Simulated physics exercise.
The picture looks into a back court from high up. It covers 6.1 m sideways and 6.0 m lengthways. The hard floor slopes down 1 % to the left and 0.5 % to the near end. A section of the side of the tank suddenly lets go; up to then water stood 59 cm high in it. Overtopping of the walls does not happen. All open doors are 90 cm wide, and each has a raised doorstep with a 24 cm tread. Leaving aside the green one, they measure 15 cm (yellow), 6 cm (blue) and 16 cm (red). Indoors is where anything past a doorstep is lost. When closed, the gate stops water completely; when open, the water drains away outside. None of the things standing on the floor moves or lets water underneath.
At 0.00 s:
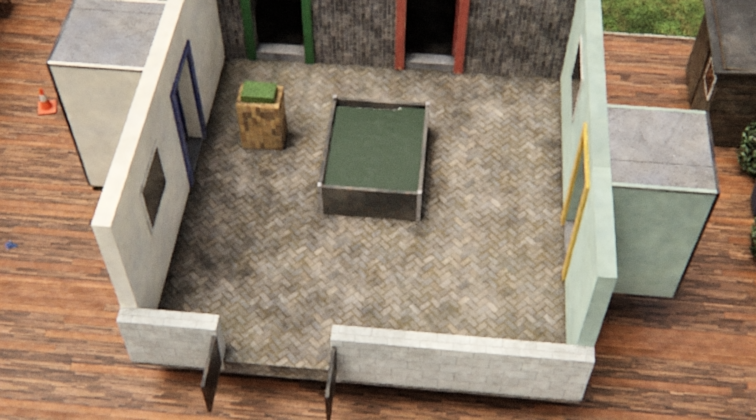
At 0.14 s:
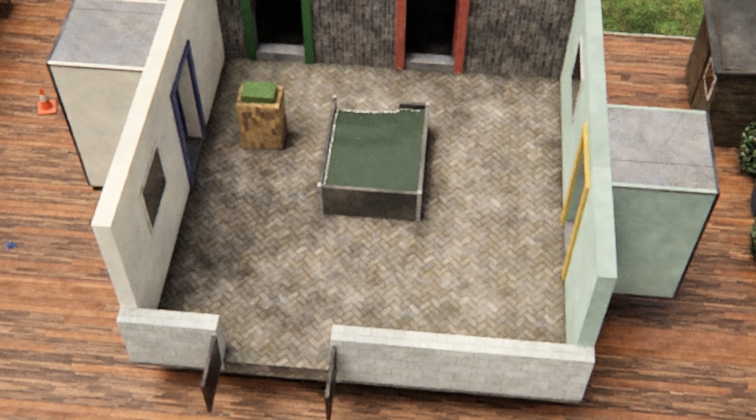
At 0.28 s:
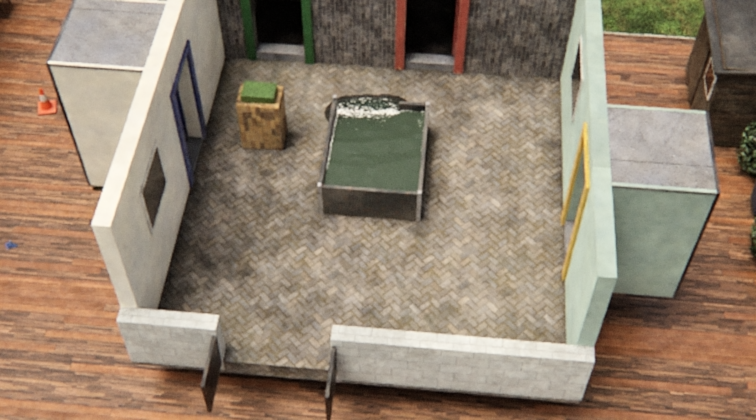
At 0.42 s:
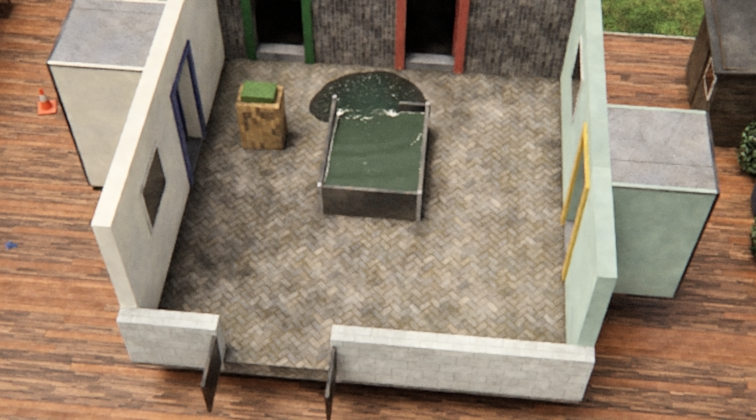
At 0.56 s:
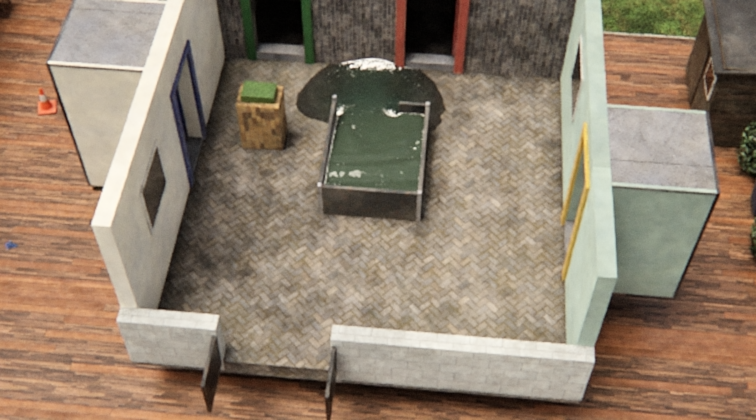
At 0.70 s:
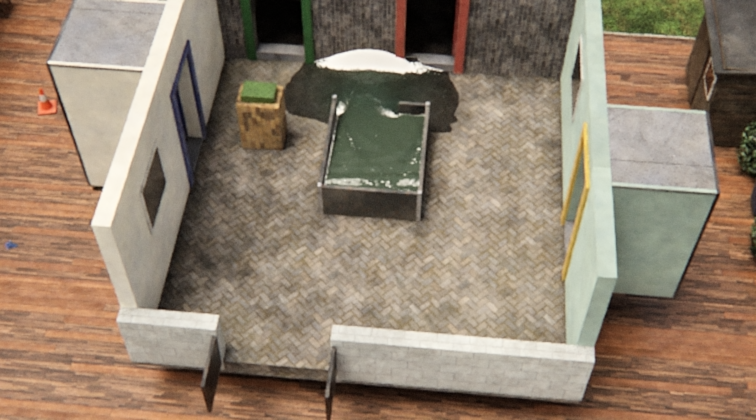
A paved court with low pale walls, ringed by reddish wooden planking, is seen from high up by a still camera. A tank of dark green water stands in the middle, with a grass-topped block to its left, a blue door at left, green and red ones at the back, and yellow at right. The tank's far side gives way, and water pours out, spreading in a foam-edged, widening dark pool toward the back wall.
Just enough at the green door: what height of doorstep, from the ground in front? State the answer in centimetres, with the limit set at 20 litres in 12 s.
Some 10.5 cm.
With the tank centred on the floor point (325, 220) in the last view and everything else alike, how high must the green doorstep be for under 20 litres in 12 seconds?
Roughly 18 cm is needed.
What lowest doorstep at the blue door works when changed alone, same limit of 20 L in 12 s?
For blue: Close to 5.5 cm.
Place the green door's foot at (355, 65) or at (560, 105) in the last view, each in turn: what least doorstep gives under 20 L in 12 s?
30 and 11.5 cm.
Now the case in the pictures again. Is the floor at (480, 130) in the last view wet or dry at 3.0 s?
At that moment it's submerged.
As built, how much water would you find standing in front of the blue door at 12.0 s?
Depth: Near 5.0 cm.
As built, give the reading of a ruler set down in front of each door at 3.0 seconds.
Door by door, in centimetres - yellow 0, blue 6, green 11, red 14.
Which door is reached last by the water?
Yellow.
After 1.4 s water covers 15 % of the floor, deepest (36 cm) near (372, 75); 15 cm at the green door, 0 litres in over its 18 cm doorstep.
After 3.0 s water covers 35 % of the floor, deepest (28 cm) near (233, 66); 11 cm at the green door, 0 litres in over its 18 cm doorstep.
After 12.0 s water covers 95 % of the floor, deepest (8 cm) near (150, 340); 4 cm at the green door, 1 litre in over its 18 cm doorstep.
At the green door as built, the water arrived by 1.0 s and peaked near 17 cm at 1.6 s.
Run again over the same 12 s with other heights there, 27 litres in over 9.5 cm, 10 litres over 12.5 cm. The limit of 20 litres is kept from about 10.5 cm up.
